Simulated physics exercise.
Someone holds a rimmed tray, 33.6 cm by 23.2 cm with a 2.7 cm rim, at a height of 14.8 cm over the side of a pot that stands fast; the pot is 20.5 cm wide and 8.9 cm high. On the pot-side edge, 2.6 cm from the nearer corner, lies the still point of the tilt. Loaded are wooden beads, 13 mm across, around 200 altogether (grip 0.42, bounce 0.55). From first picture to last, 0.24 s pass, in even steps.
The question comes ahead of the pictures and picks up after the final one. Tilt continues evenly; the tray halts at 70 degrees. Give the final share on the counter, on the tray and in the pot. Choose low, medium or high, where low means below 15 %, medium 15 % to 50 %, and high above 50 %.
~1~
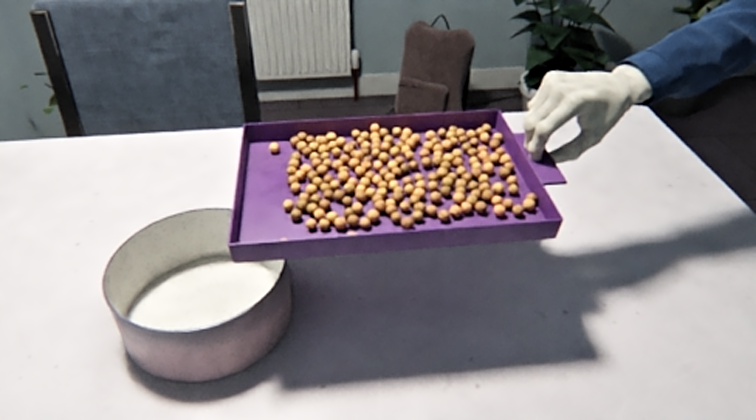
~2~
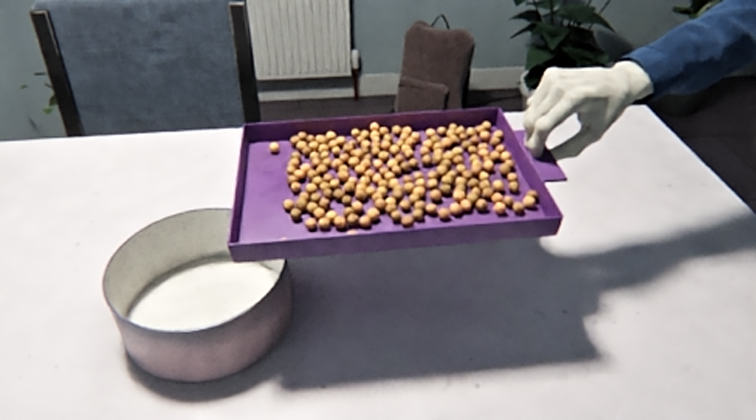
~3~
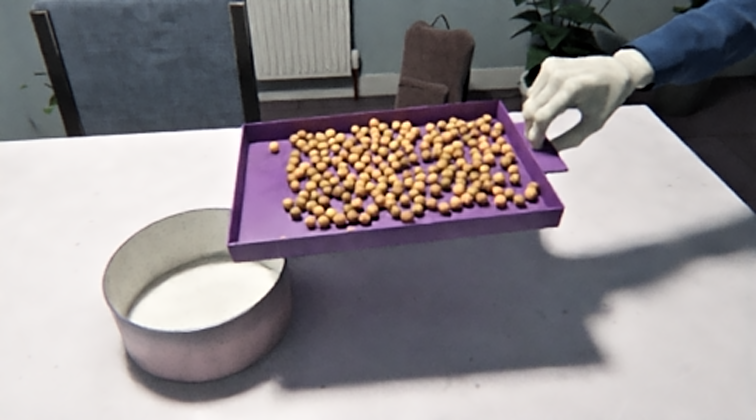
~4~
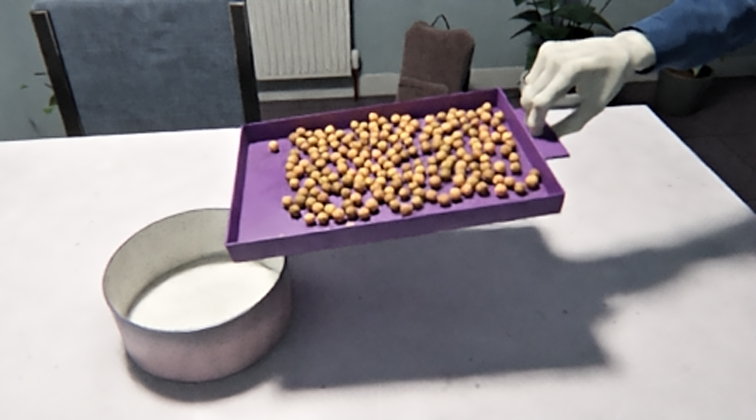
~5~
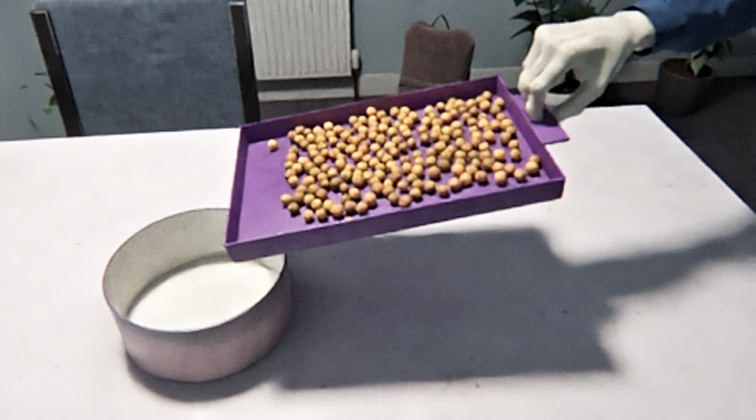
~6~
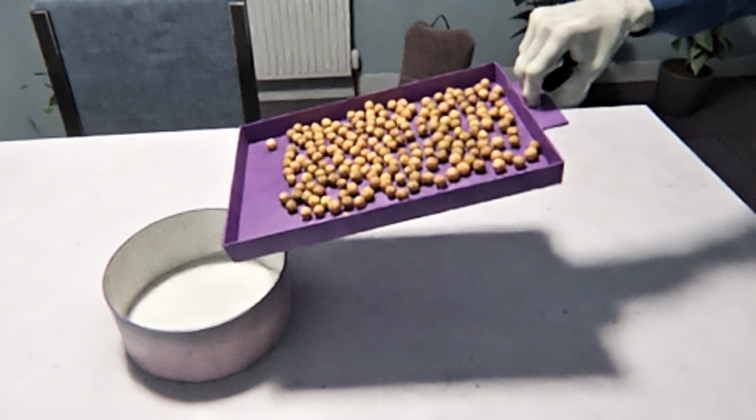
Shares - counter: Low, left on the tray: High, pot: Low.
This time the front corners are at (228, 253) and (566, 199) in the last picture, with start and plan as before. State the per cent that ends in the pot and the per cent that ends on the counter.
Final per cent - pot 0, counter 10.
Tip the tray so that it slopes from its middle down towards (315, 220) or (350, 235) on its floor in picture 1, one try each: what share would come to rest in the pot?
Estimate: Some 10 % and some 0 % respectively.
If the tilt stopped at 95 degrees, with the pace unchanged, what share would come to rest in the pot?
In that case it comes to about 70 in a hundred.
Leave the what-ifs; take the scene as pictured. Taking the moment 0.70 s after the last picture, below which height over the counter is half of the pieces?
Roughly 20 centimetres, give or take.
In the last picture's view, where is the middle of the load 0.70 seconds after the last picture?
The middle of the load should be at about (260, 149) by then.
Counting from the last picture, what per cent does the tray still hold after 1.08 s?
About 95 per cent.
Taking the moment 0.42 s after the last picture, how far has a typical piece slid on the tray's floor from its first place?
11 cm.
Then, 0.42 s after the last picture, tilt 40 degrees; the tray holds 100 %, the pot 0 %.
Then, 0.70 s after the last picture, tilt 59 degrees; the tray holds 100 %, the pot 0 %.
Then, 1.08 s after the last picture, tilt 70 degrees; the tray holds 95 %, the pot 5 %.
In the end, counter 5 %, tray 90 %, pot 5 %.
